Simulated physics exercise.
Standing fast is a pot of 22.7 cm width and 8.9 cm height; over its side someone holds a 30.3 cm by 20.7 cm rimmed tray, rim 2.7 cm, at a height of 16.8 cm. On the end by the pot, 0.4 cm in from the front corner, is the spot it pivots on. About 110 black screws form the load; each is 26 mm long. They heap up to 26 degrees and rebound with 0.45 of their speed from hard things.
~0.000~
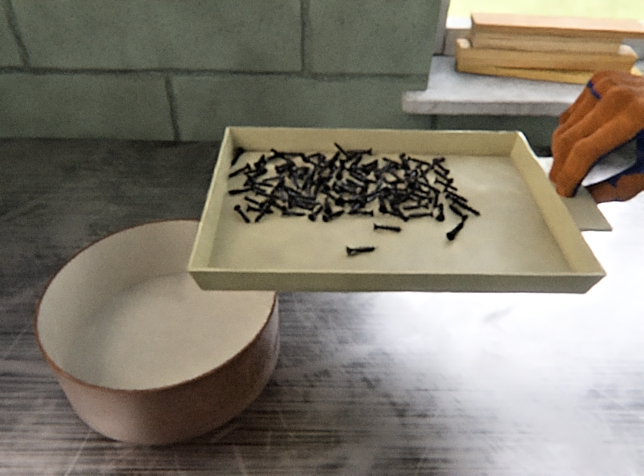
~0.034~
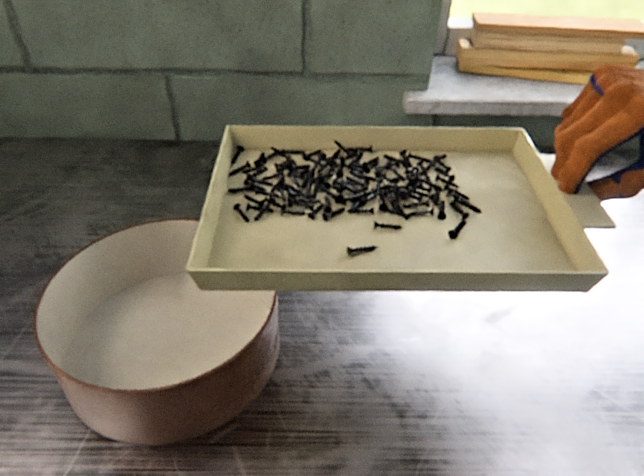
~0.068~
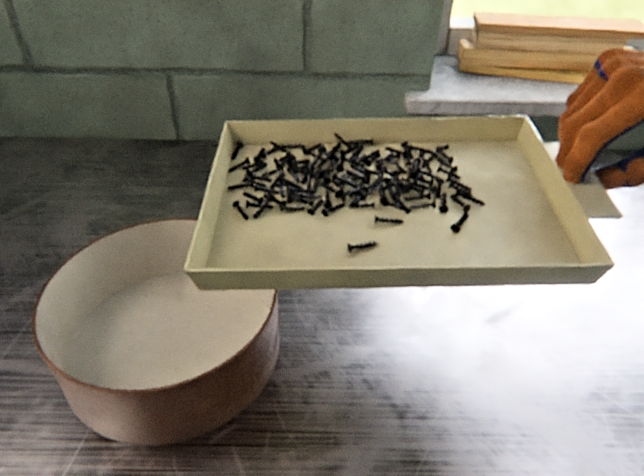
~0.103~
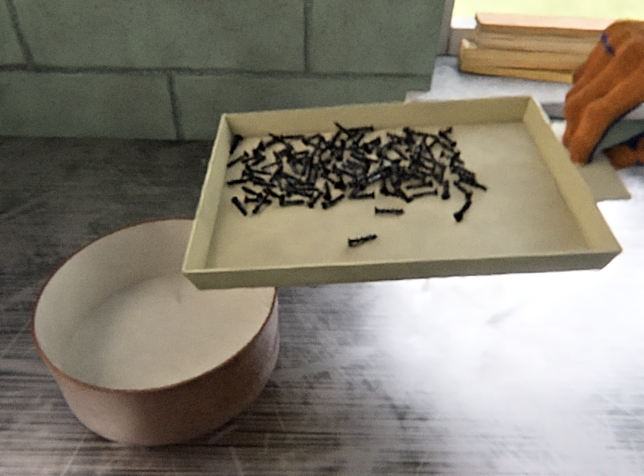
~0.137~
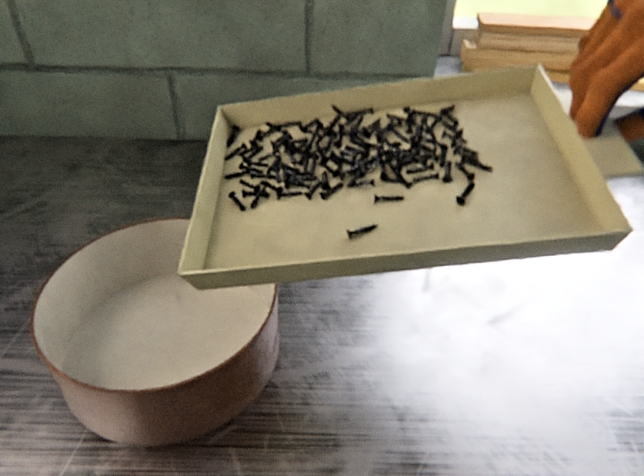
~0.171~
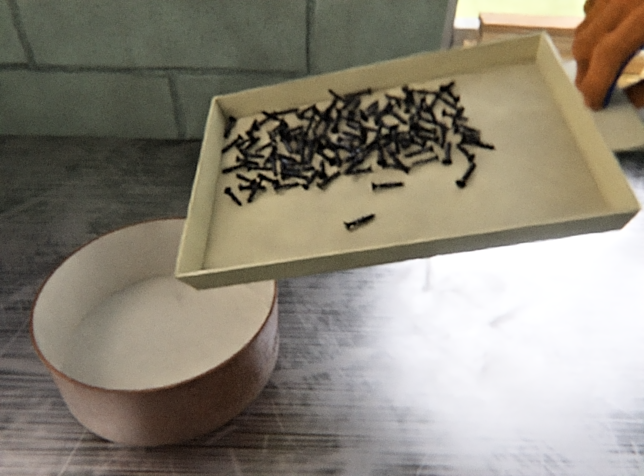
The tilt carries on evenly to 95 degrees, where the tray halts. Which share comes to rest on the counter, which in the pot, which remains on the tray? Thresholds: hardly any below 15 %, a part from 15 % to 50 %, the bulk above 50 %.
Prediction - counter: The bulk; pot: A part; tray: Hardly any.
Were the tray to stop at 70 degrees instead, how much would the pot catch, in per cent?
Pot share: About 35 per cent.
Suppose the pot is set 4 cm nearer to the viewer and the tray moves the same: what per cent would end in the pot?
In that case about 90 percent would end up there.
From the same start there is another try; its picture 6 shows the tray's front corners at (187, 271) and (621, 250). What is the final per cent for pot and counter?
You'd end with pot at 5 and counter at 95.
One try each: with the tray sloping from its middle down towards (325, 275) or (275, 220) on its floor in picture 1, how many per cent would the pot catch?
First try: Around 5 percent; second try: Around 90 percent.
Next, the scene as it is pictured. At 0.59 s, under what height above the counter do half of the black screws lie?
I'd put it near 20 cm.
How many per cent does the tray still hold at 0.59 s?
I'd put it at roughly 85 per cent.
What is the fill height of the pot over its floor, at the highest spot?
About 1.5 centimetres.
Then, at 0.42 s, tilt 56 degrees; the tray holds 100 %, the pot 0 %.
After 0.59 s, tilt 83 degrees; the tray holds 85 %, the pot 0 %.
After 0.88 s, tilt 95 degrees; the tray holds 0 %, the pot 40 %.
In the end, at 1.9 s, counter 60 %, pot 40 %, tray 0 %.
